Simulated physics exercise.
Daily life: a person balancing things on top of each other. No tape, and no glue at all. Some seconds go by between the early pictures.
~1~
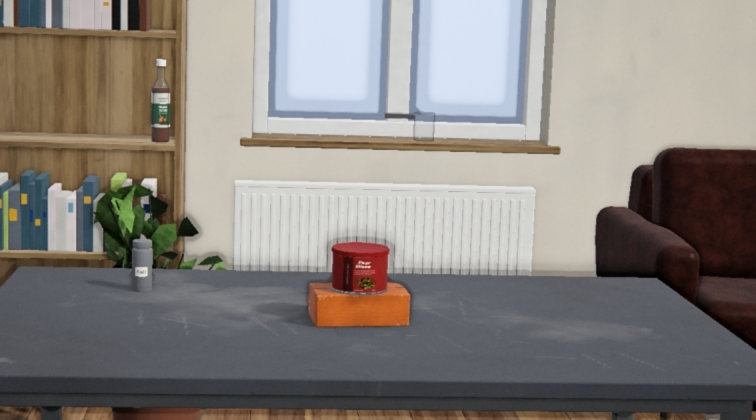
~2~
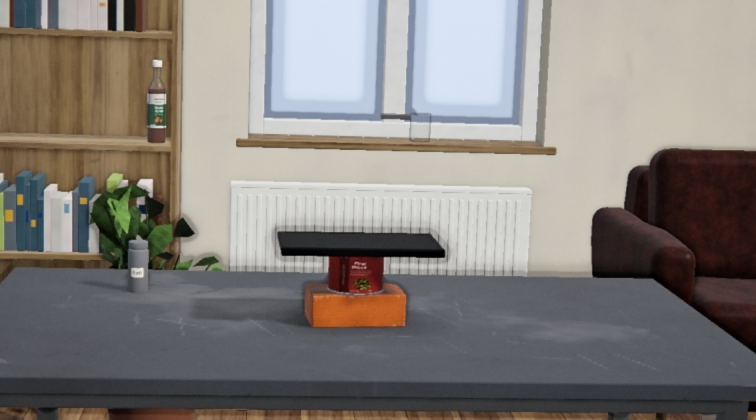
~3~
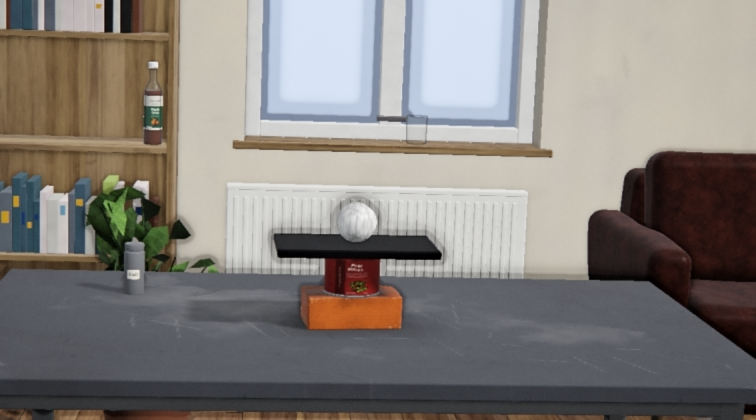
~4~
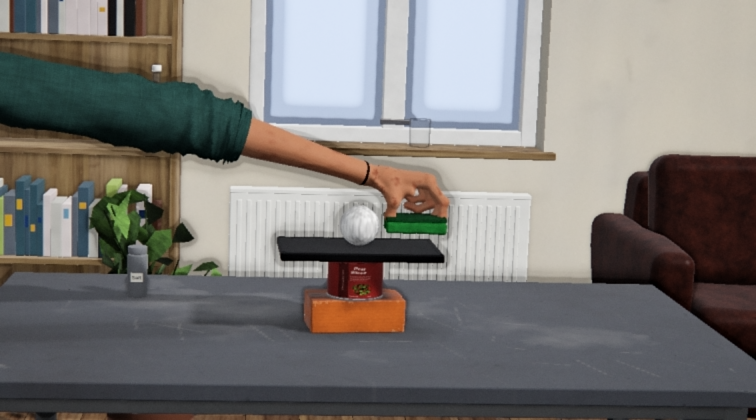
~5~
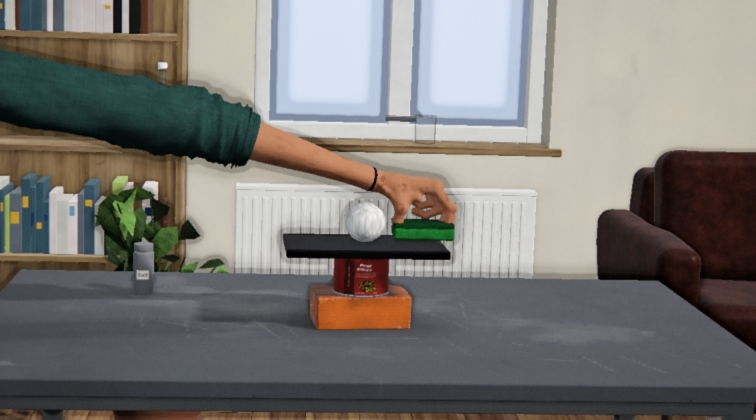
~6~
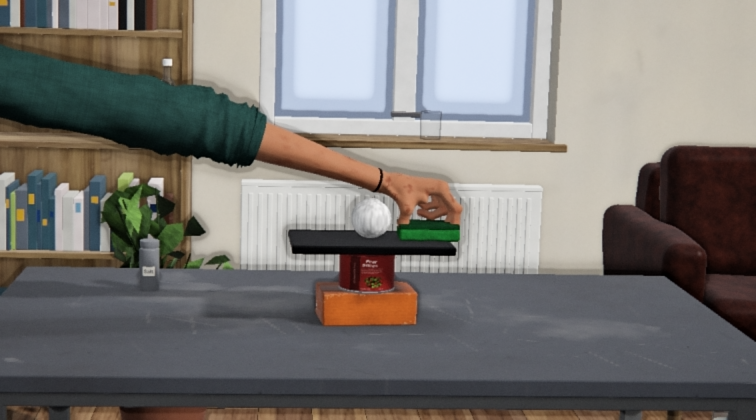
A hand lowers a green sponge onto a black tray, right of a white onion.
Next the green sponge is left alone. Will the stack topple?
Nothing comes down.
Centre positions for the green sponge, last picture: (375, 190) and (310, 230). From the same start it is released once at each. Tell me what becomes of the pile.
The pile collapses the first time and remains standing the second time.
Then, 0.30 s past the last view, nothing moves.
Then, 0.80 s past the last view, green sponge resting near (428, 231).
Finally, all 6 still in place. Final places as the last picture's camera would see them, green sponge near (428, 231). The pile keeps its balance.
